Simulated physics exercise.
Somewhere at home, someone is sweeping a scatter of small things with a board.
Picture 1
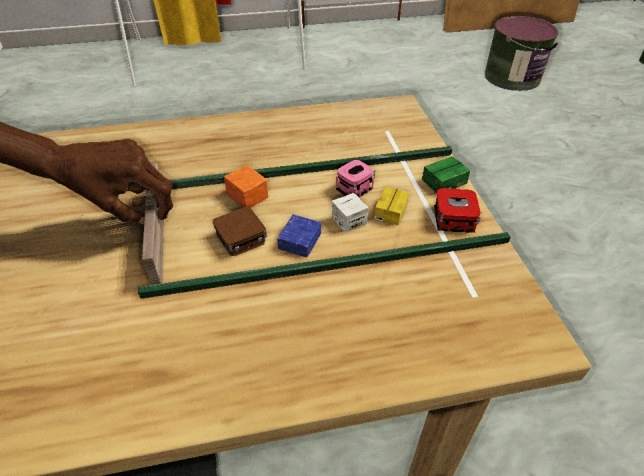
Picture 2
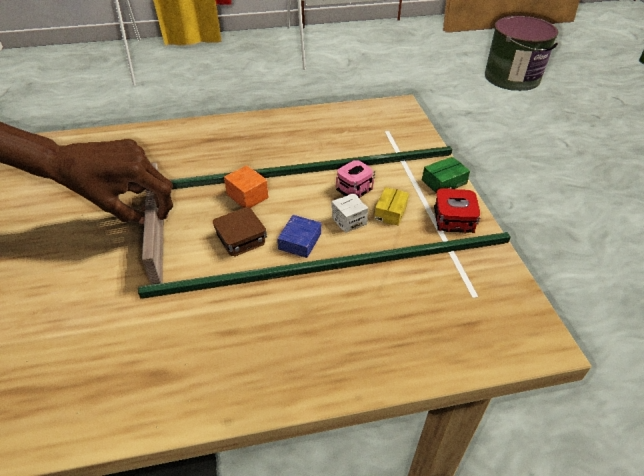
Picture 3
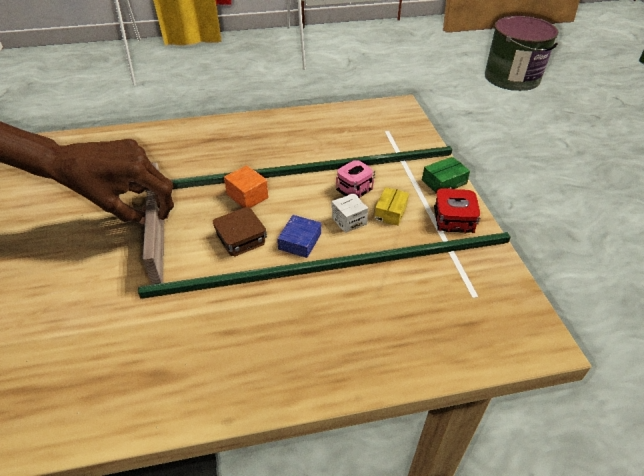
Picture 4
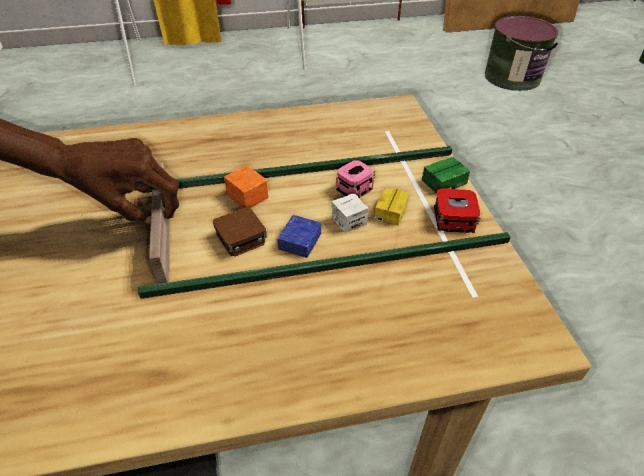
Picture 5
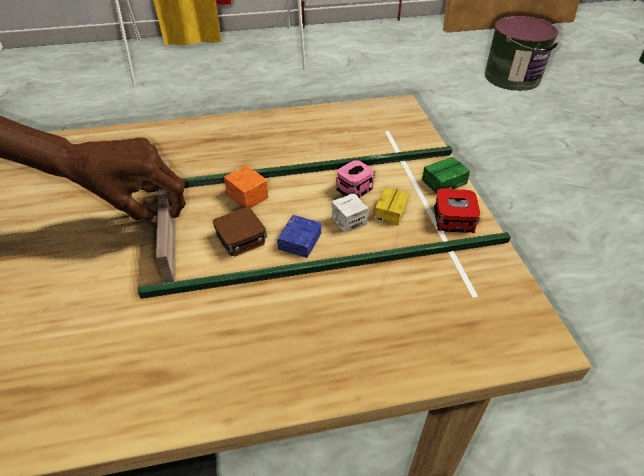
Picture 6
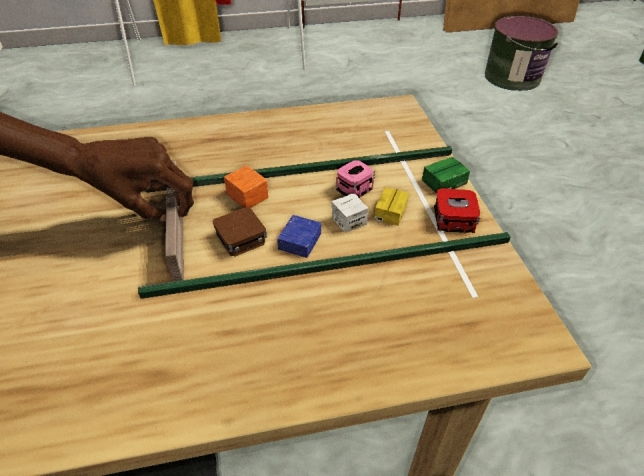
On a wooden table, a hand slides a board slightly right toward scattered colourful blocks.
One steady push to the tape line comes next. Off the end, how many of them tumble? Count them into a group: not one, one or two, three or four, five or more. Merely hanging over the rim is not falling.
Missing from the table at the end: Three or four.
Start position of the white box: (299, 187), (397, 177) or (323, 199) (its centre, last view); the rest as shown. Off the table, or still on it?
Going through them in turn, the case sits tight, then fails to stay, then sits tight.
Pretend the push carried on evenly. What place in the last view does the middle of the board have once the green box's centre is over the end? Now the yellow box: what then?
The middle is at (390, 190) when it's the green box, and at (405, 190) when it's the yellow box.
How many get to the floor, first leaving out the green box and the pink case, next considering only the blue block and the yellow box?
You'd get 1 in the first case and 2 in the second one.
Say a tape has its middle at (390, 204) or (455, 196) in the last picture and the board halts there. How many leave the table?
First try 0, second try 6.
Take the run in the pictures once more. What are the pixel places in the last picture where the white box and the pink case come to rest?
The first comes to rest at (475, 190), and the second at (457, 171).
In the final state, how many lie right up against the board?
That makes 2.
A little later, none off yet; green box at rest near (446, 175); red case at rest near (456, 211); yellow box shifted a little near (402, 204).
When it is over, the number that fall off is three or four; down, yellow box, red case and green box.
